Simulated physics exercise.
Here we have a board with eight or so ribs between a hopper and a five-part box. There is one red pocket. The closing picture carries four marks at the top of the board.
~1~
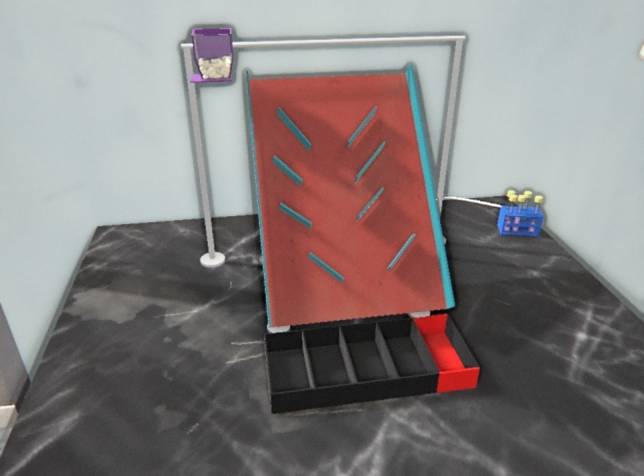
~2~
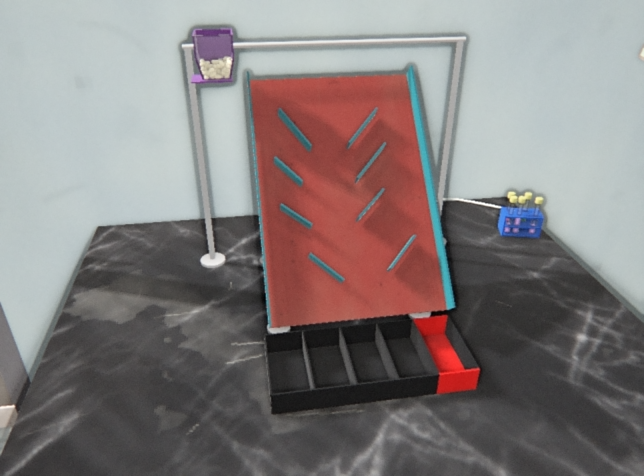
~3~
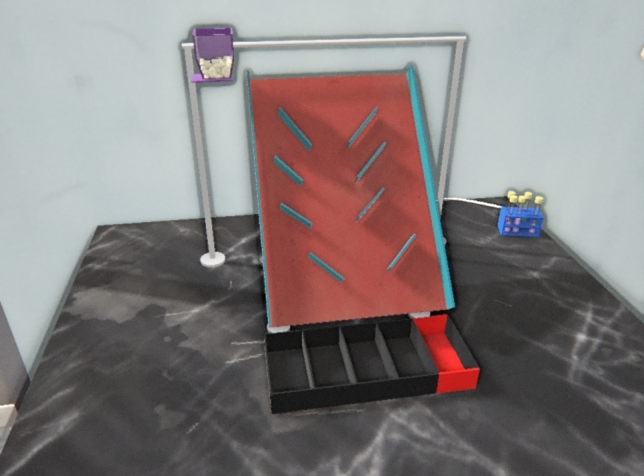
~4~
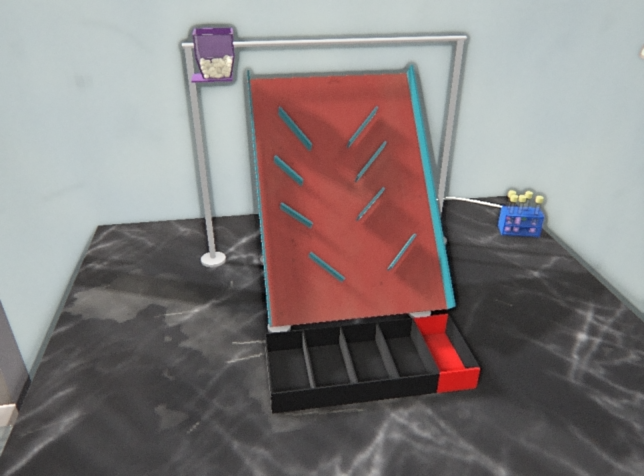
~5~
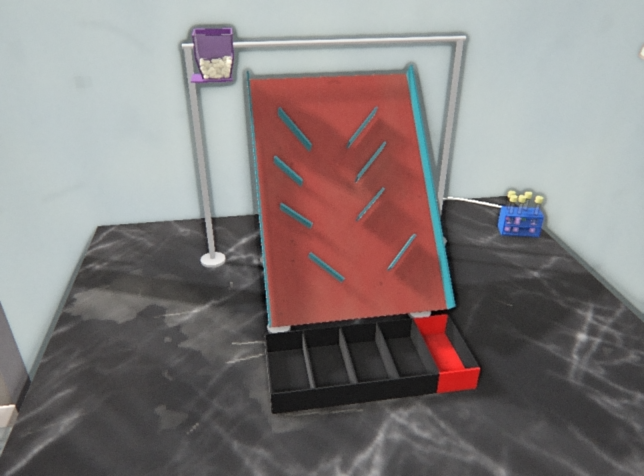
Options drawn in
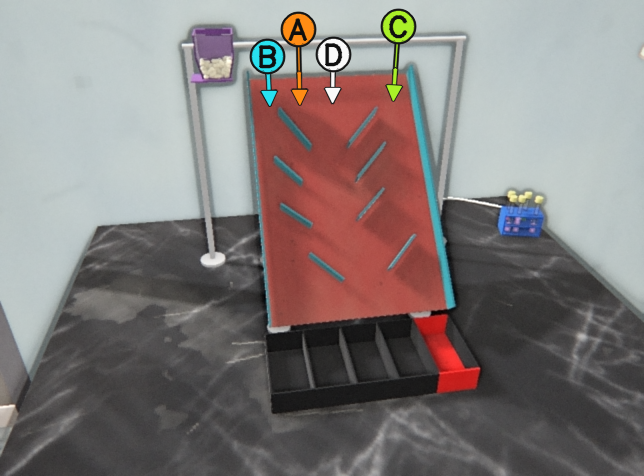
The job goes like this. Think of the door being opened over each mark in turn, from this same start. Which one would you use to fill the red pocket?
Go for C.
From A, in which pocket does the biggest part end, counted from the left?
The third from the left.
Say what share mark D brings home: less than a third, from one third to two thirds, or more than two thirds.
Less than a third.
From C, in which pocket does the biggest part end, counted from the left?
The fifth.
On the marked copy, mark A meets the board at (299, 99); mark B meets the board at (269, 100); mark C meets the board at (393, 95); mark D meets the board at (332, 97).
If A is chosen, a stray few in the red pocket, nearly all in other pockets, a small part held on the board.
If B is chosen, none in the red pocket, nearly all in other pockets.
If C is chosen, about two thirds in the red pocket, about a third in other pockets.
If D is chosen, a small part in the red pocket, nearly all in other pockets, a stray few held on the board.
